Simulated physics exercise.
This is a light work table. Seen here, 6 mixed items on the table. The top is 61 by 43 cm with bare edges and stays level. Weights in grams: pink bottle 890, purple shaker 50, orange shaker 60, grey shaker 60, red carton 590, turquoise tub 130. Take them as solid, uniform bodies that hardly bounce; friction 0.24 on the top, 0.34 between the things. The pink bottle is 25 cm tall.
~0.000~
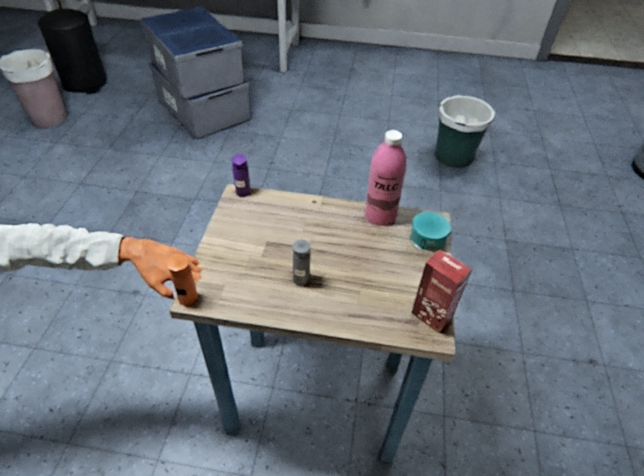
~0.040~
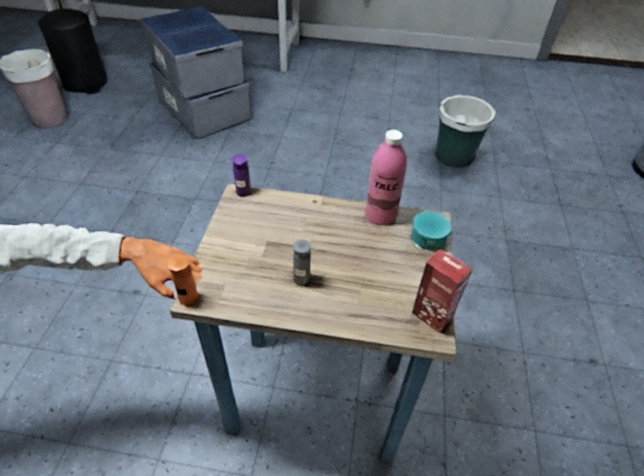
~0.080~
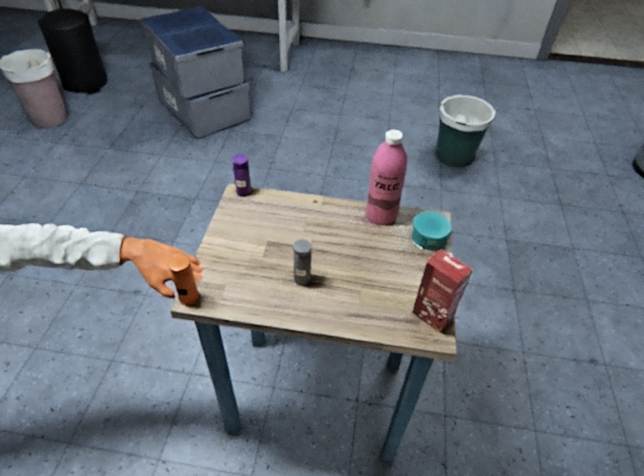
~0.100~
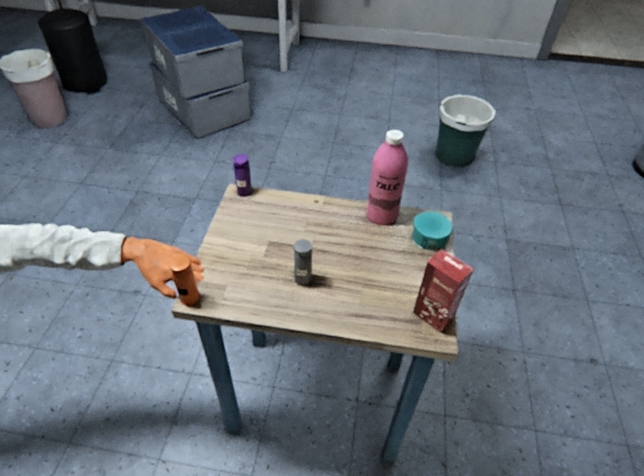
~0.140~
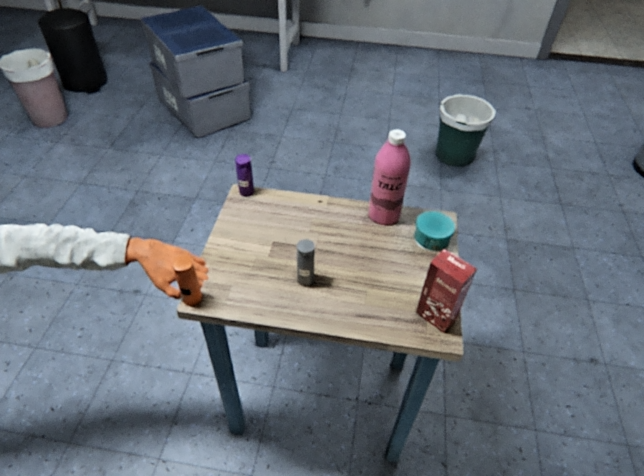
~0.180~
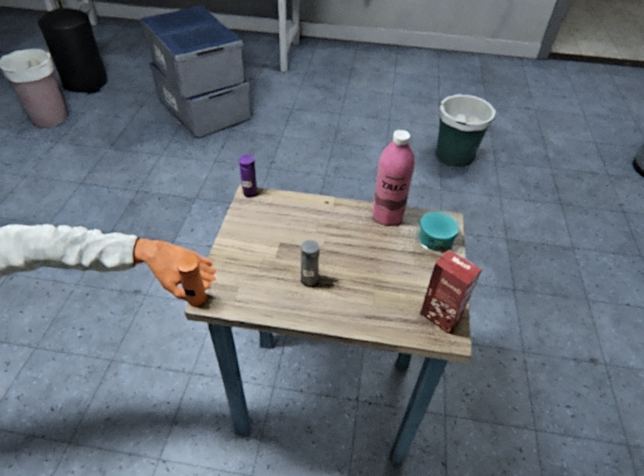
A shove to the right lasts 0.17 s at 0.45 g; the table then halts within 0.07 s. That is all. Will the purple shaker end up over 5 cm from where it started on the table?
The purple shaker stays put.
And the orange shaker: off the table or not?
The orange shaker finishes off the table.
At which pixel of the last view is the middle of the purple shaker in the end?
Around (275, 180).
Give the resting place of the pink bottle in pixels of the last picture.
Near (423, 182).
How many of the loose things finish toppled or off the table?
In all, 1.
By 0.28 s, table 9 cm from its start; orange shaker now off the table; purple shaker 3 cm from its spot near (263, 178); red carton 3 cm from its spot.
By 0.38 s, table 9 cm from its start; orange shaker tilted 9°.
By 0.88 s, table 9 cm from its start; orange shaker now off the table.
By 1.08 s, table 9 cm from its start.
When it is over (1.3 s), off the table, orange shaker; the other 5 within 5 cm of the start. In the last view, purple shaker near (275, 180).
